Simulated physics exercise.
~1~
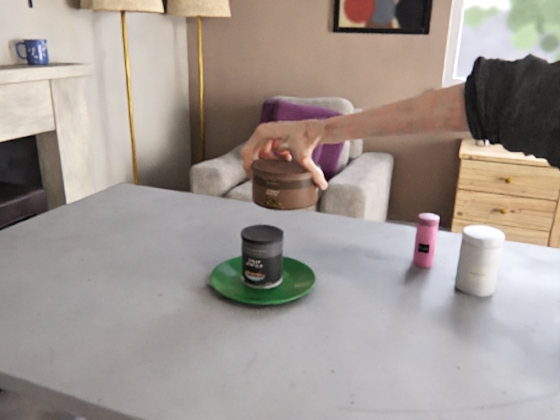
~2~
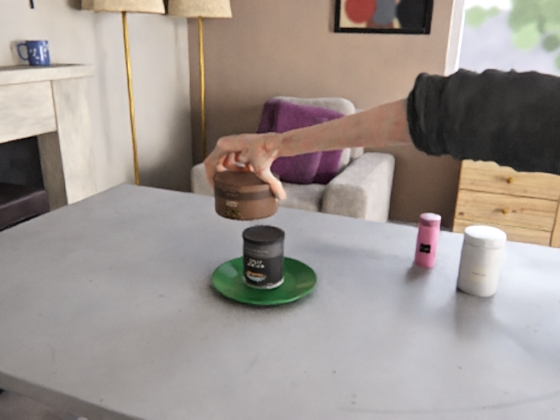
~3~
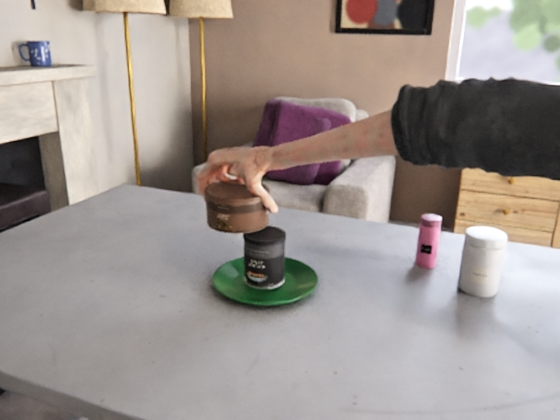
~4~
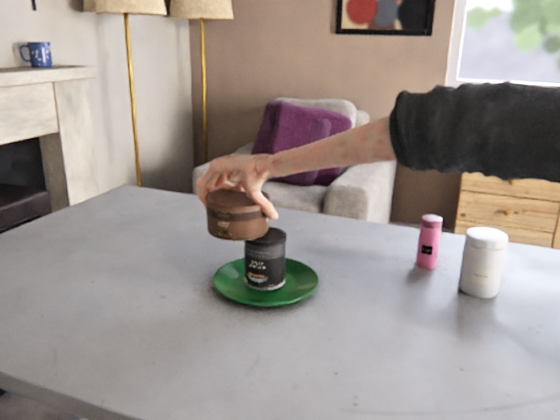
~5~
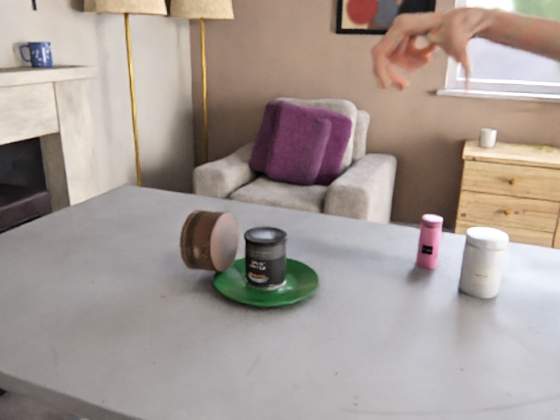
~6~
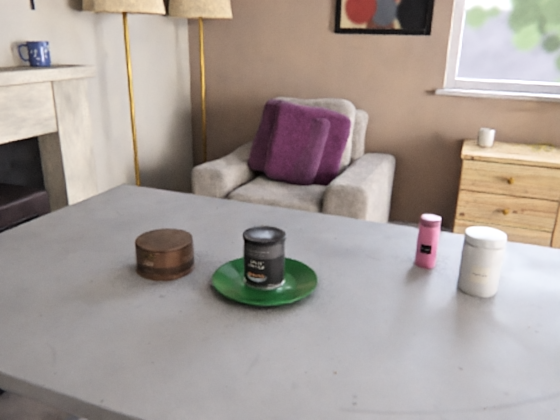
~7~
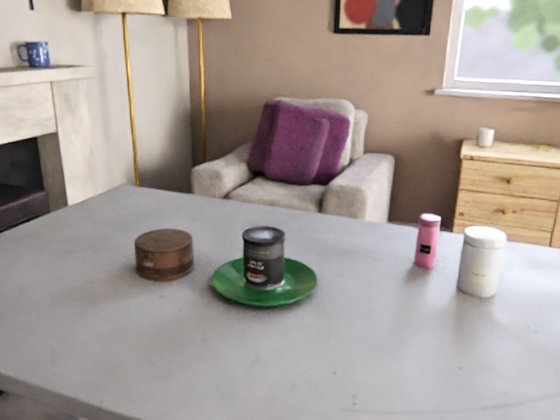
In a living room with an armchair, purple cushions and a fireplace behind, a slightly swaying camera looks down on a grey table. A black pot stands on a green plate near the middle, with a pink shaker and a white jar to the right. A hand reaching in from the right holds a brown tub above the pot, moves it left and lowers it against the pot's upper left edge. The hand lets go and draws back, and the tub tips off sideways to the left. It comes to rest flat on the table left of the plate, the other things unmoved.
